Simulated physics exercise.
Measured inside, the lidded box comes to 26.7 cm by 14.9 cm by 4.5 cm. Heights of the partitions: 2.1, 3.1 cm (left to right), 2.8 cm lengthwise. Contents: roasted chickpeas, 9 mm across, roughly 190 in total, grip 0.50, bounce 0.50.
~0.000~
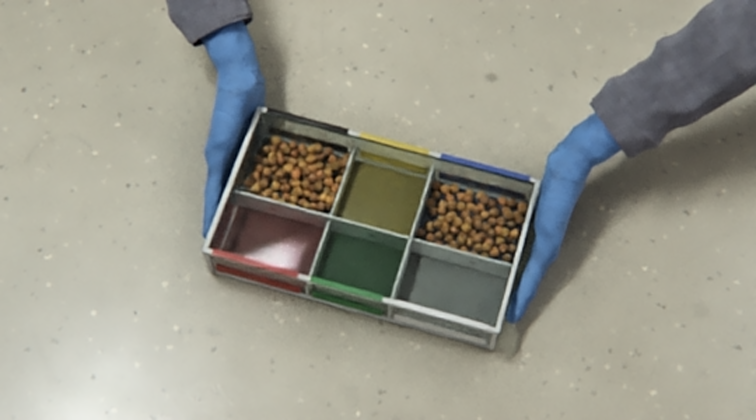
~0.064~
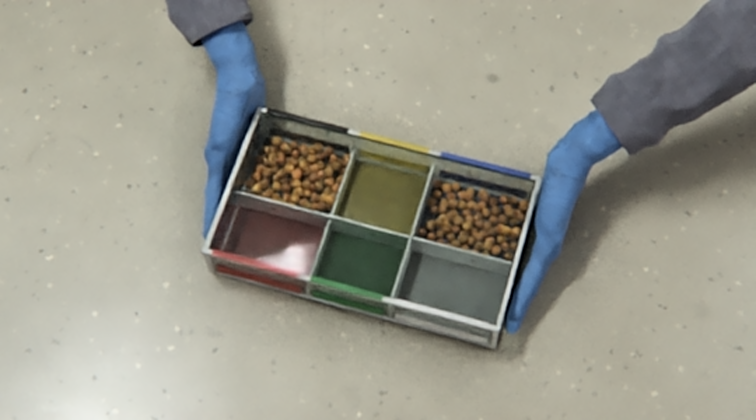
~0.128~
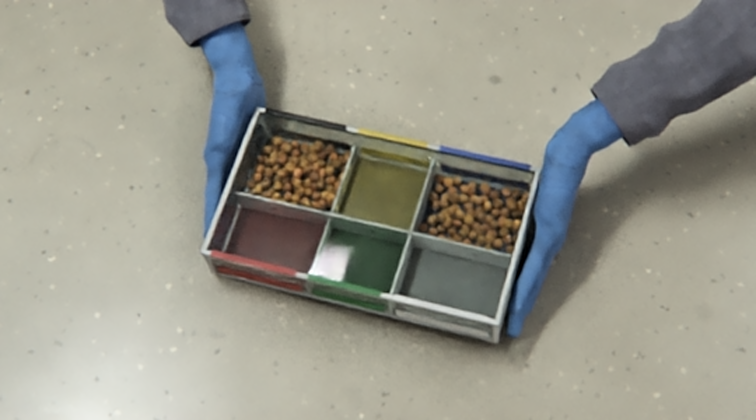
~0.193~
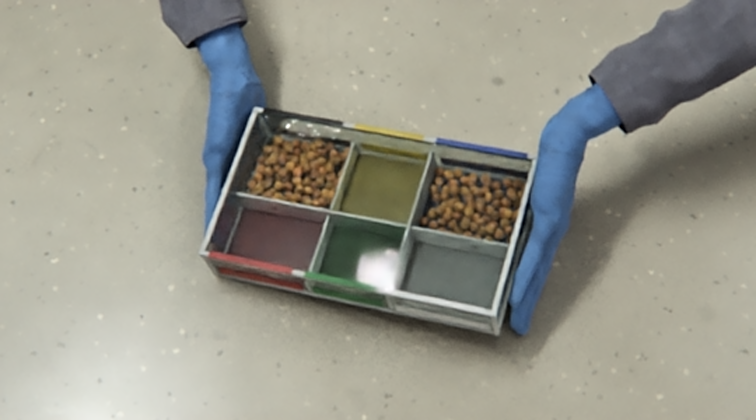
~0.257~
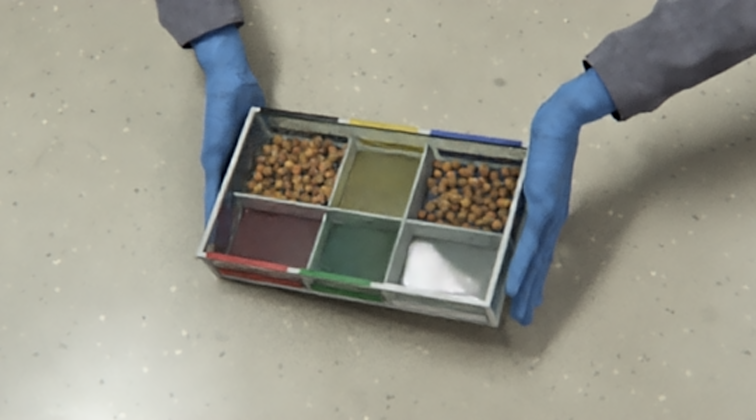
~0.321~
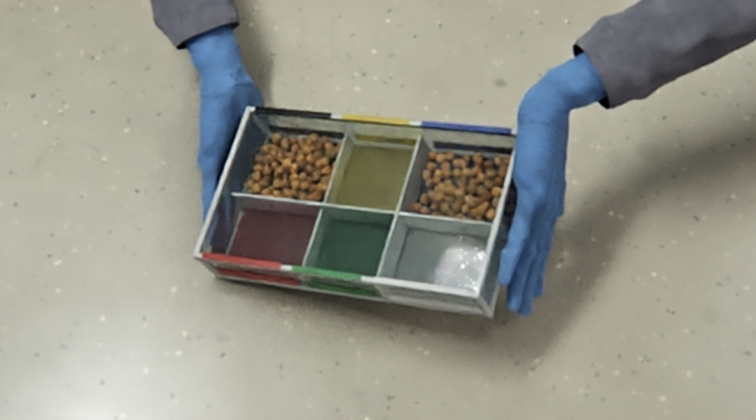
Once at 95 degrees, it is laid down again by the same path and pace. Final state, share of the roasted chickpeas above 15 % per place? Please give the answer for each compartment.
Red compartment N, blue compartment Y, green compartment N, yellow compartment N, white compartment N, black compartment Y.
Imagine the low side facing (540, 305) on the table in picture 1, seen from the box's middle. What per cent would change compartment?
Roughly 50 per cent.
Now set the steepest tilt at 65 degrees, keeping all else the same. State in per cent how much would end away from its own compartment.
Roughly 0 %.
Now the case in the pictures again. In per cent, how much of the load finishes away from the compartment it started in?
Roughly 20 per cent.
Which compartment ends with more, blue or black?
The larger amount is in the black one.
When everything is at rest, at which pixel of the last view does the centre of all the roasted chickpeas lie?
After settling, the middle sits near (284, 187).
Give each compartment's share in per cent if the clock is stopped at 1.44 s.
Red 0 %, blue 35 %, green 0 %, yellow 5 %, white 0 %, black 55 %.
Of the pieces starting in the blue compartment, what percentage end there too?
Close to 60 in a hundred.
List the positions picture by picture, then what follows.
Box tilt 0 degrees, front corners at (208, 249) and (495, 329); blue 45 %, black 55 %, in the first frame.
Box tilt 1 degrees, front corners at (208, 250) and (496, 327), in the second frame.
Box tilt 5 degrees, front corners at (206, 251) and (495, 321), lowest corner left front, in the third frame.
Box tilt 10 degrees, front corners at (205, 252) and (492, 312), lowest corner left front, in the fourth frame.
Box tilt 15 degrees, front corners at (203, 253) and (485, 303), lowest corner left front, in the fifth frame.
Box tilt 19 degrees, front corners at (199, 254) and (475, 293), lowest corner left front; blue 45 %, black 55 %. Its pace works out near 75 degrees a second, in the sixth frame.
After 1.44 s, tilt 95 degrees; blue 35 %, yellow 5 %, black 55 %.
After 2.19 s, tilt 41 degrees; red 5 %, blue 25 %, yellow 5 %, black 60 %.
Then, at 2.96 s, tilt 0 degrees; red 5 %, blue 25 %, yellow 5 %, black 60 %.
At rest (3.3 s), red 5 %, blue 25 %, green 0 %, yellow 5 %, white 0 %, black 60 %.
